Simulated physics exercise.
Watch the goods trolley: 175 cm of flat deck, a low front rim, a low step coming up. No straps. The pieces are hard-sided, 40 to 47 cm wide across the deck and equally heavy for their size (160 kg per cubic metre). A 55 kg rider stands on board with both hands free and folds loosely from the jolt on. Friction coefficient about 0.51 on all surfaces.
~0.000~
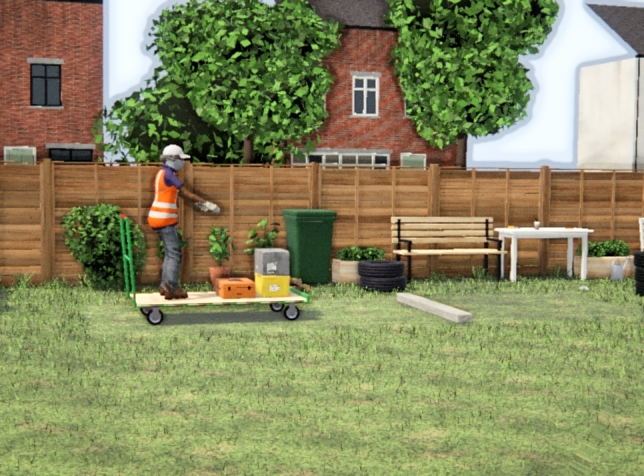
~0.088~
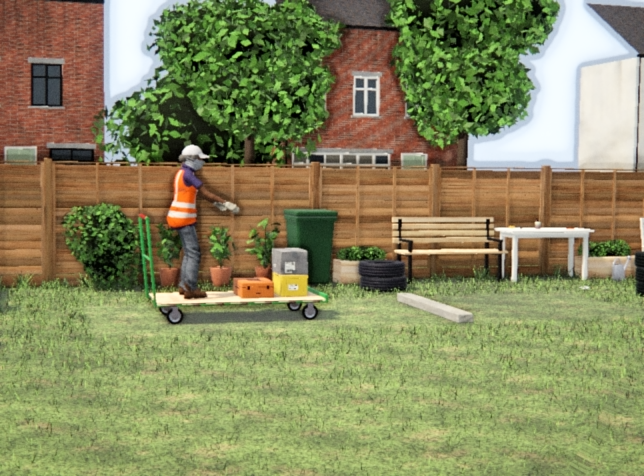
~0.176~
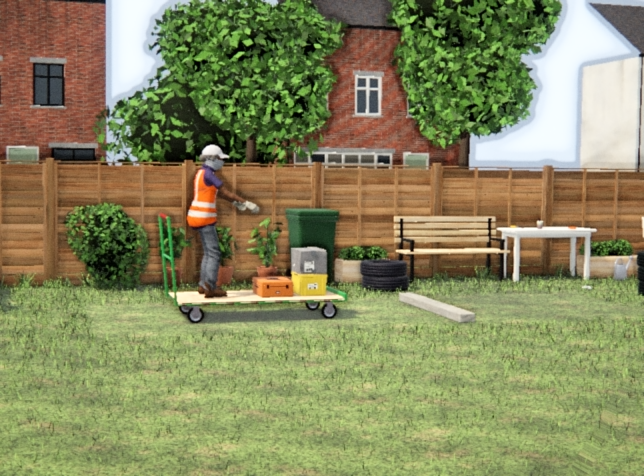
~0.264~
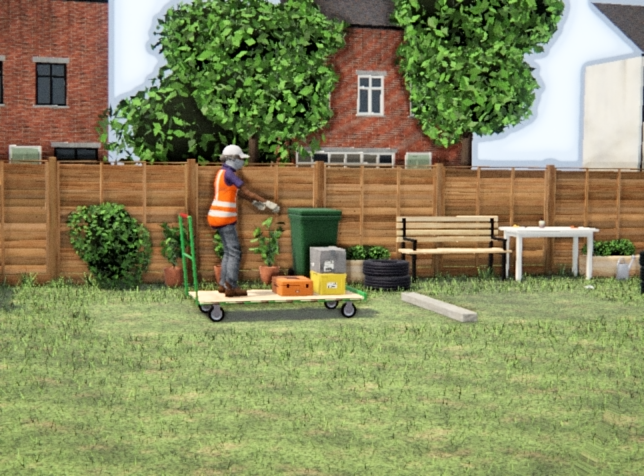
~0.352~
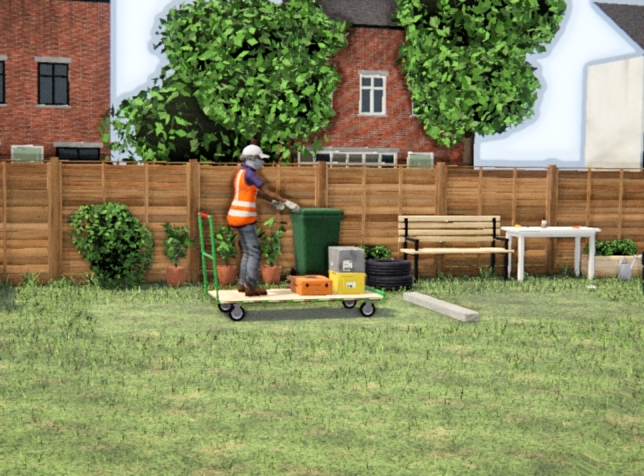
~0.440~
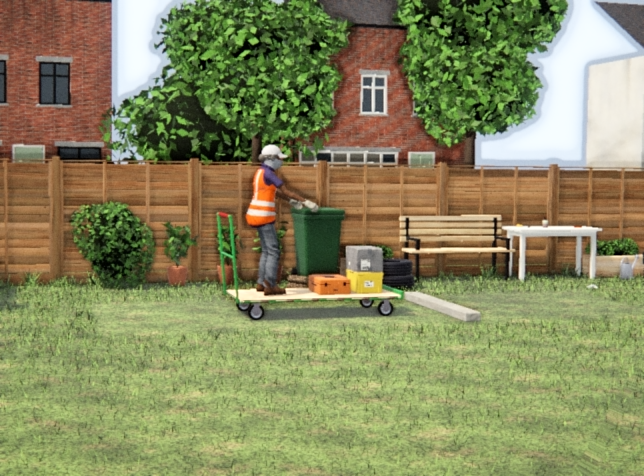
At first, a worker in an orange vest and pale cap stands on a flat trolley near the left, arms held forward, behind an orange toolbox and yellow and grey boxes. The trolley then rolls steadily right across the grass, passing potted plants and drawing in front of the green bin.
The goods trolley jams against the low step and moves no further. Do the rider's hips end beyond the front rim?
The rider's hips stay over the deck.
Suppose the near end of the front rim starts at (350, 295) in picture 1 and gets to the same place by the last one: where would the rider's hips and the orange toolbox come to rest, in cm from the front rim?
Then hips 110 behind, orange 60 behind.
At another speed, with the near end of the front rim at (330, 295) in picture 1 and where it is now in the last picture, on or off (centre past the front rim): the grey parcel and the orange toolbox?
Then grey off, orange on.
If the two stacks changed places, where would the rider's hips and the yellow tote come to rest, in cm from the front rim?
Then hips 70 behind, yellow 50 behind.
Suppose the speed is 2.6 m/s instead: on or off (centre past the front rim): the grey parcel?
In that case grey off.
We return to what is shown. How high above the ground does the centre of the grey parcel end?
Some 15 cm up.
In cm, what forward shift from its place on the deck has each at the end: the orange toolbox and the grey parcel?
Forward: Orange 20, grey 115.
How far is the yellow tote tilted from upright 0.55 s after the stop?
Roughly 0° from upright.
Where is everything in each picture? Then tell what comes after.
Hips (163, 219), orange toolbox (235, 288), rim corner (308, 299); 155 cm still to roll, in the first picture.
Hips (182, 218), orange toolbox (253, 288), rim corner (327, 299); 136 cm still to roll, in the second picture.
Hips (203, 218), orange toolbox (273, 287), rim corner (346, 298); 117 cm still to roll, in the third picture.
Hips (223, 217), orange toolbox (292, 286), rim corner (365, 297); 98 cm still to roll, in the fourth picture.
Hips (243, 217), orange toolbox (311, 286), rim corner (384, 296); 78 cm still to roll, in the fifth picture.
Hips (262, 217), orange toolbox (329, 285), rim corner (402, 295); 59 cm still to roll. Speed about 2.2 m/s, in the sixth picture.
Impact comes at 0.71 s.
After 0.96 s the rider's hips are 94 cm behind the rim, near (362, 241) in the last picture's view.
After 1.26 s the rider's hips are 59 cm behind the rim, near (392, 254) in the last picture's view.
After 1.71 s the rider's hips are 42 cm behind the rim, near (406, 265) in the last picture's view.
Final state at 2.4 s, past the rim, grey parcel; behind it, yellow tote, orange toolbox and the rider's hips.
